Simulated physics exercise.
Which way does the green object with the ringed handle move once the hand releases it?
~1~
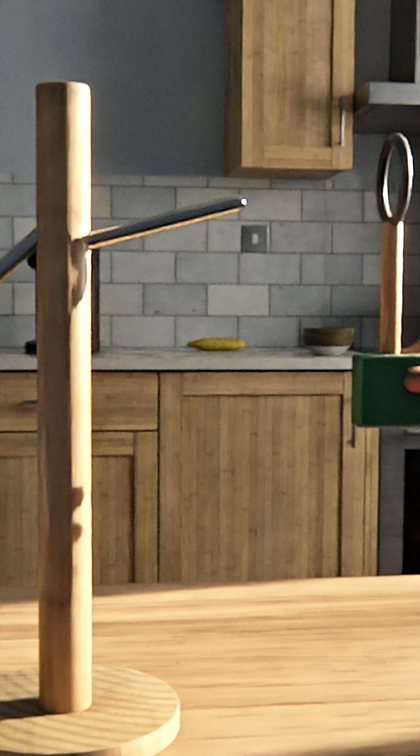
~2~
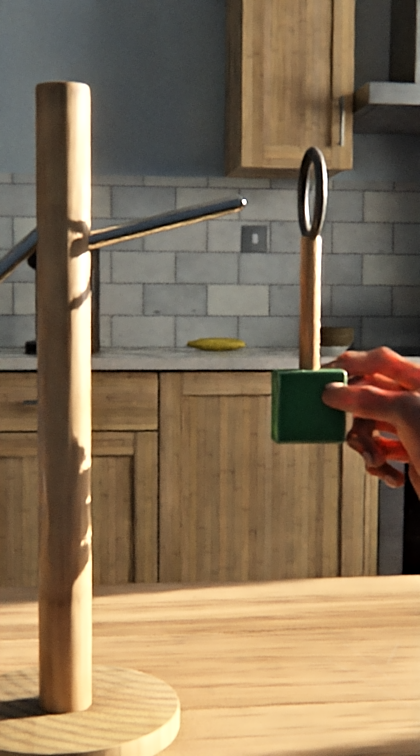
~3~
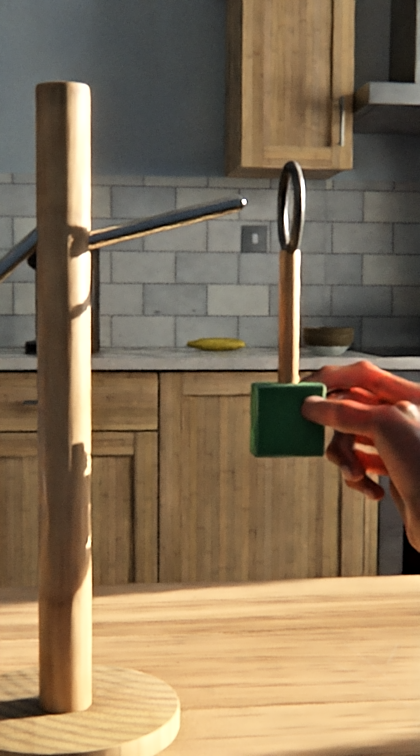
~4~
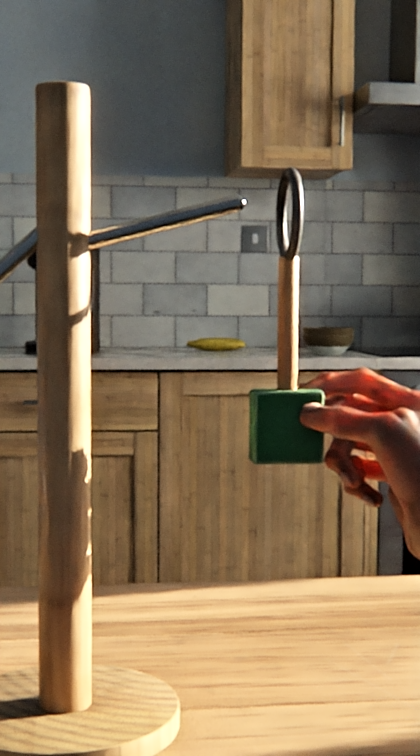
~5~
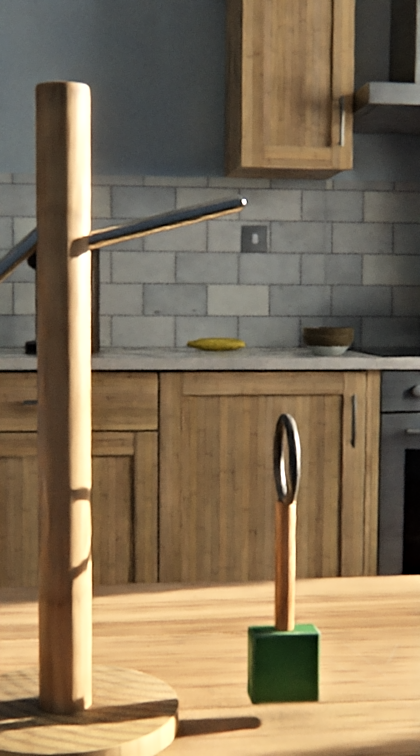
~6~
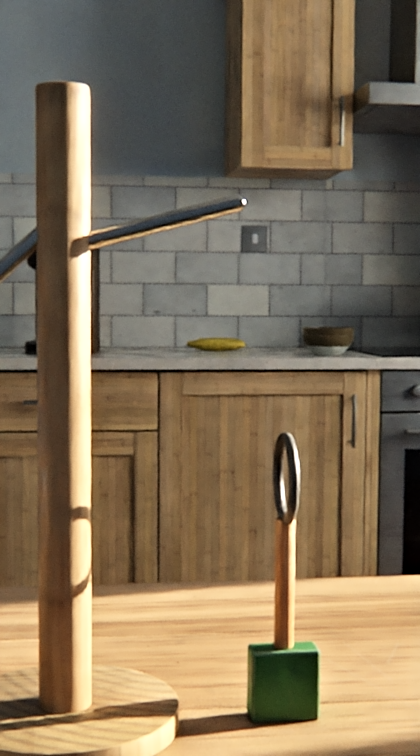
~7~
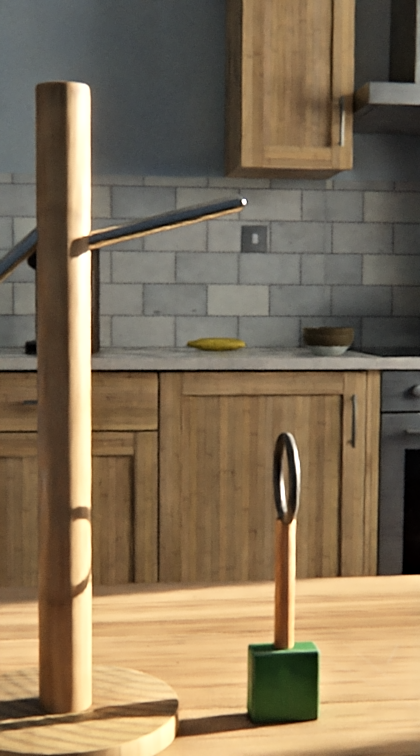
It moves down, dropping from beside the peg's tip to the wooden table.
The clip shows a hand carrying a green block with a ringed wooden handle left toward a peg stand and lowering it slightly near the peg's tip. The hand lets go, and the object drops, ending upright and still on the wooden table.
